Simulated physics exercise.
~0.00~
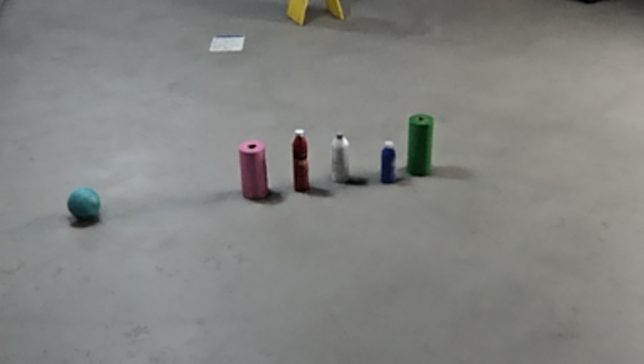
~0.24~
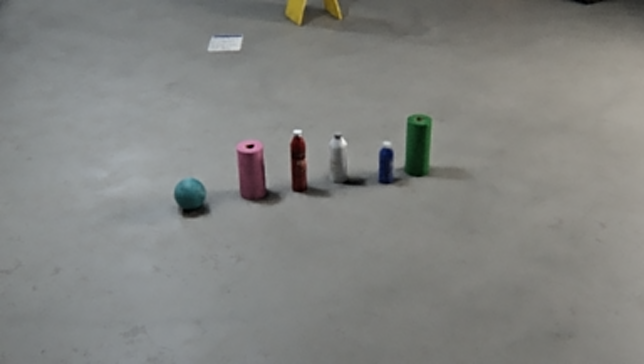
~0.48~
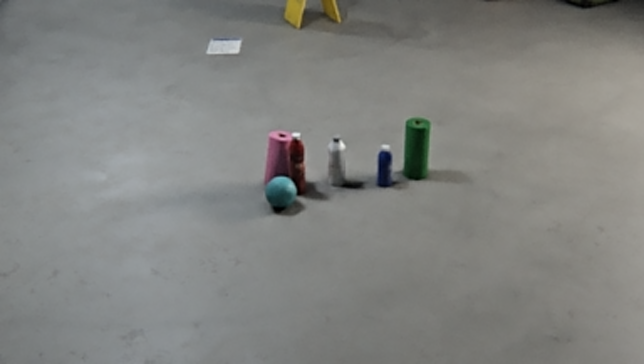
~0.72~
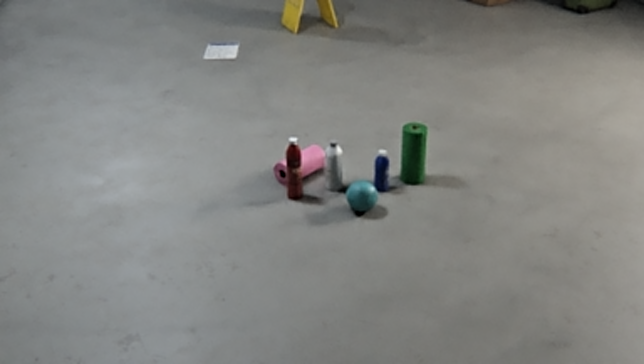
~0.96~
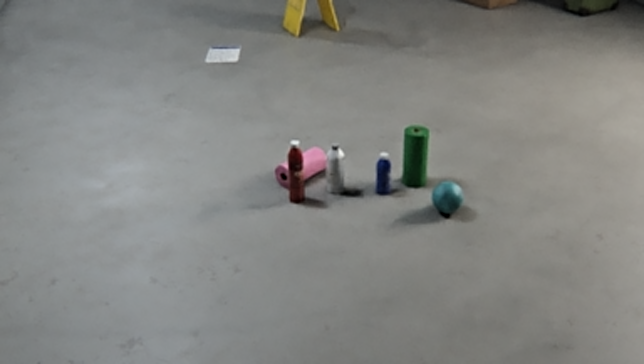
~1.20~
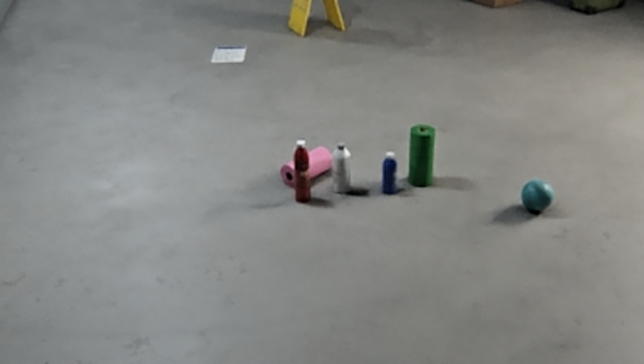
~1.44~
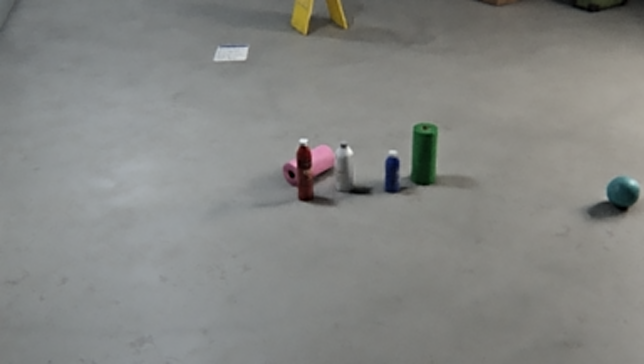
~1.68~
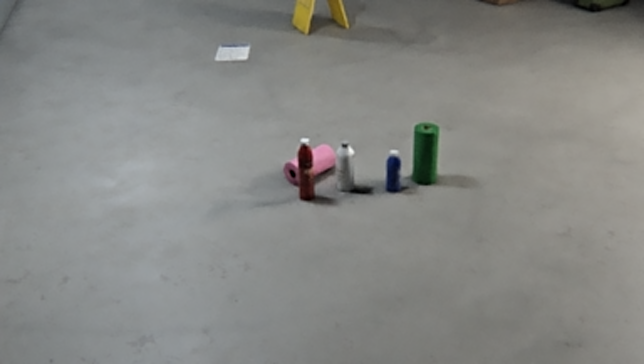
A green roll, a pink roll and three bottles stood on a grey floor as a turquoise ball rolled in from the left, knocked the pink roll onto its side, and rolled on past the others out of view, leaving them upright.
